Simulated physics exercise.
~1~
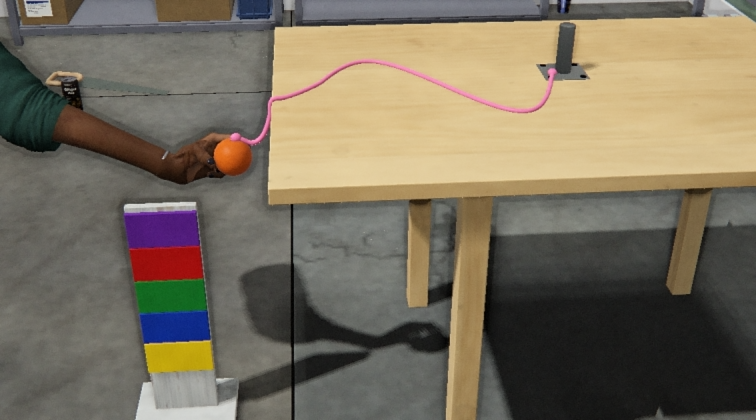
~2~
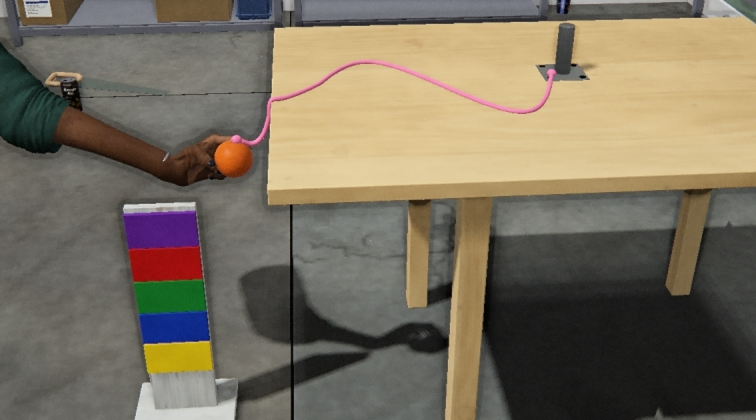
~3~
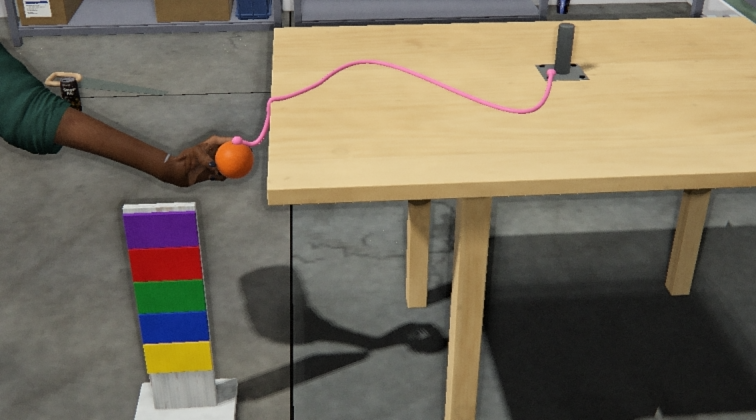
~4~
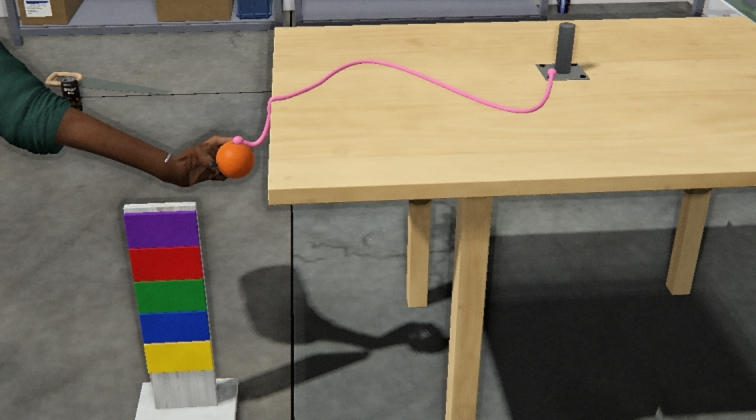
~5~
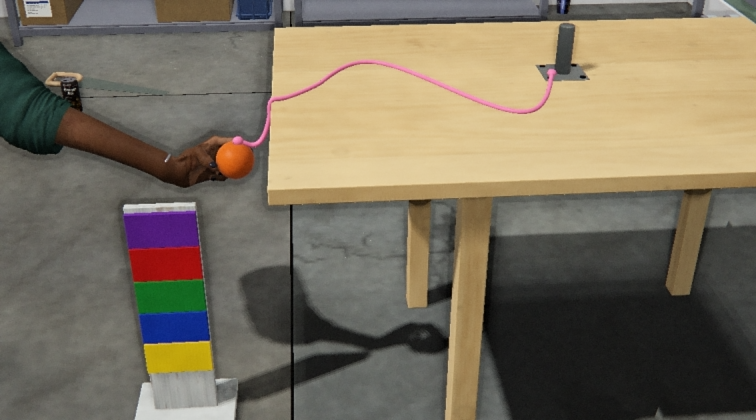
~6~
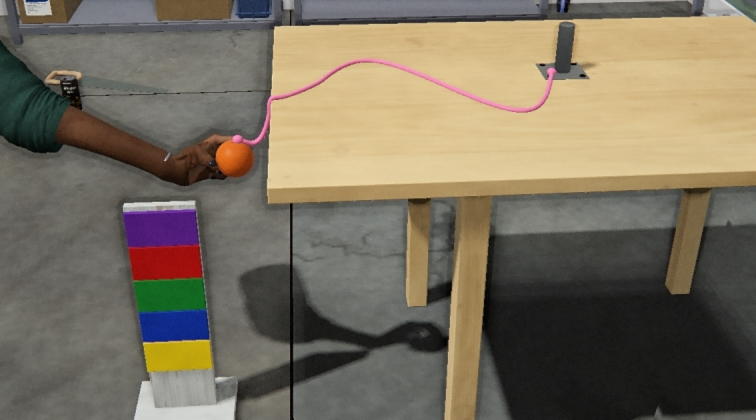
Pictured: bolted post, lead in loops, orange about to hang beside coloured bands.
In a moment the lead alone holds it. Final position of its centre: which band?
Band: Blue.
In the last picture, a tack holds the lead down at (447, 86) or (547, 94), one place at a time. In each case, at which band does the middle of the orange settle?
Taking the two tries in turn, you'd get red and then green.
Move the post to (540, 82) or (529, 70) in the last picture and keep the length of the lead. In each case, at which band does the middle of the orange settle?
First try: Yellow; second try: Yellow.
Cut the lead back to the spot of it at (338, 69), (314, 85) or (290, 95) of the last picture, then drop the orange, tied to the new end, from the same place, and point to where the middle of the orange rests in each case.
In that order: (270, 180), (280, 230) and (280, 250).
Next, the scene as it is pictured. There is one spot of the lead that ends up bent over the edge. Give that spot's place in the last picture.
It's the piece you see at (388, 64).
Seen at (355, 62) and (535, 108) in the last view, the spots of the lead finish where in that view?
They go to (272, 140) and to (460, 81).
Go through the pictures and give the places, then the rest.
The first picture shows orange (233, 157); purple (162, 231); red (167, 265); green (171, 297); blue (175, 328); yellow (179, 358).
The second picture shows orange (234, 159); lead through (549, 90) (494, 106) (429, 80) (355, 64) (301, 93).
The third picture shows orange (234, 160).
The fourth picture shows orange (235, 160); lead through (549, 90) (494, 106) (429, 79) (355, 63) (301, 92).
The fifth picture shows orange (235, 160).
The sixth picture shows orange (235, 159); lead through (549, 89) (494, 105) (428, 78) (355, 62) (301, 91).
Soon after, orange near (249, 283); level with green.
Then, orange near (299, 311); level with blue.
Further on, orange near (275, 320); level with blue.
At rest, orange near (286, 321); level with blue. At blue.
